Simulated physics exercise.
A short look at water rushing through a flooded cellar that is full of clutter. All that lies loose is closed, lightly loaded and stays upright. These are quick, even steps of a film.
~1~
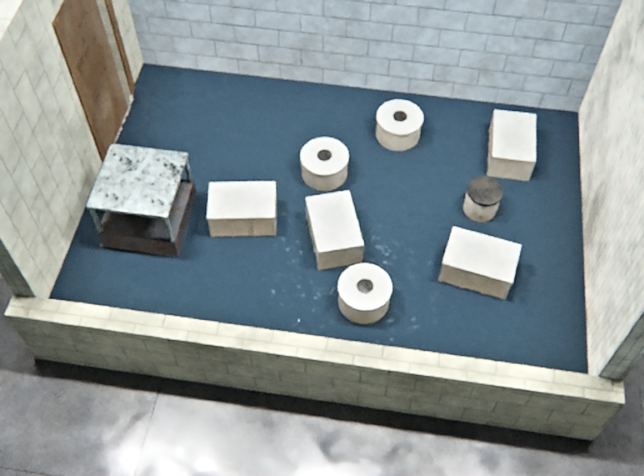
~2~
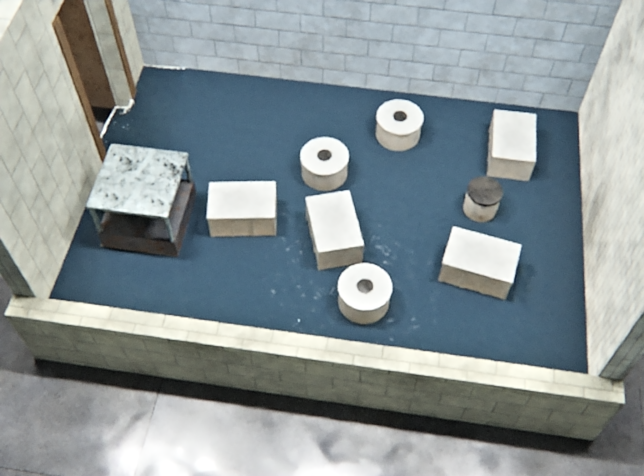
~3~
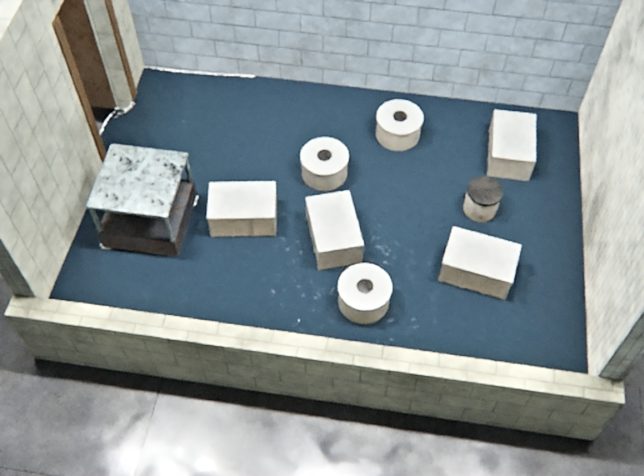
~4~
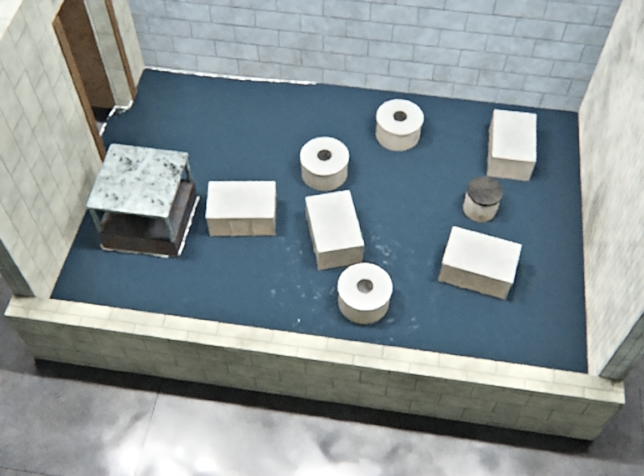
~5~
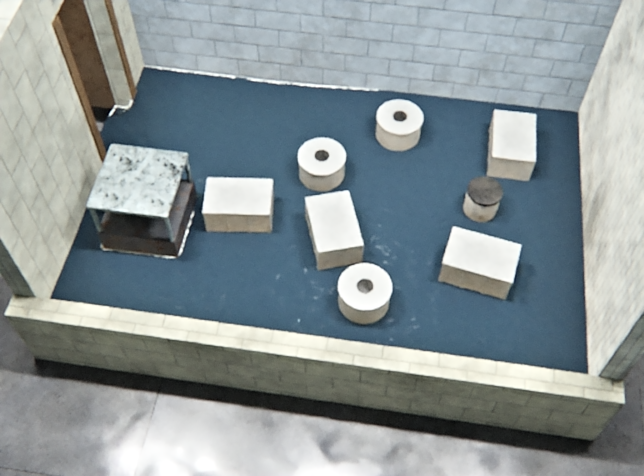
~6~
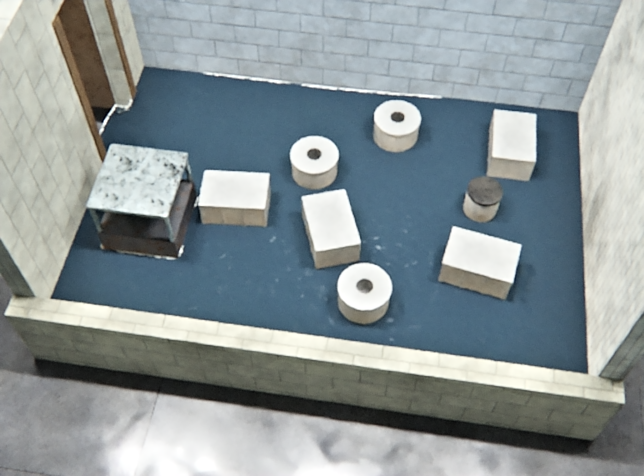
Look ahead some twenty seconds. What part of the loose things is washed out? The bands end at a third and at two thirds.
That comes to one to two thirds.
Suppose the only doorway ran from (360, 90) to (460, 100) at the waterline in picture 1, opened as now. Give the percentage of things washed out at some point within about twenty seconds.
About 90 per cent.
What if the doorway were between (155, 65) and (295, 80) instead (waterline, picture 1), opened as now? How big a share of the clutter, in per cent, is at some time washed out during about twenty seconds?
Close to 80 %.
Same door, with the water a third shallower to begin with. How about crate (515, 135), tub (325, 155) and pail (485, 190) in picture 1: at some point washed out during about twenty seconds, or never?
In turn: Stays, out, inside.
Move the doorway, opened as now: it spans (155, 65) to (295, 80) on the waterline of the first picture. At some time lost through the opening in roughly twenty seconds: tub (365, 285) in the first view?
My call: Still in.
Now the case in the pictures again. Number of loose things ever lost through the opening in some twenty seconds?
It comes to 4.
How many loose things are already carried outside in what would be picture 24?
That makes 2.
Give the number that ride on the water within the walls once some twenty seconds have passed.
4 of them.
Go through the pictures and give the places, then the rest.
A crate at (242, 200) floats; a tub at (325, 156) floats; 0 of 8 have shifted, in the first picture.
A crate at (242, 200) floats; a tub at (325, 156), afloat; 0 of 8 have shifted, in the second picture.
A crate at (242, 200), afloat; a tub at (325, 156), afloat; 0 of 8 have shifted, in the third picture.
A crate at (241, 199), afloat; a tub at (325, 156) floats; 0 of 8 have shifted, in the fourth picture.
A crate at (238, 196), afloat, close to its start; a tub at (322, 156), afloat; 1 of 8 have shifted, in the fifth picture.
A crate at (234, 189), afloat, close to its start; a tub at (314, 154) floats, close to its start; 2 of 8 have shifted, in the sixth picture.
A moment on, 0 of 8 are out; 8 afloat.
Next, 2 of 8 are out; 6 afloat.
Later, 4 of 8 are out; 4 afloat.
In the end, 4 of 8 are out; 4 afloat.
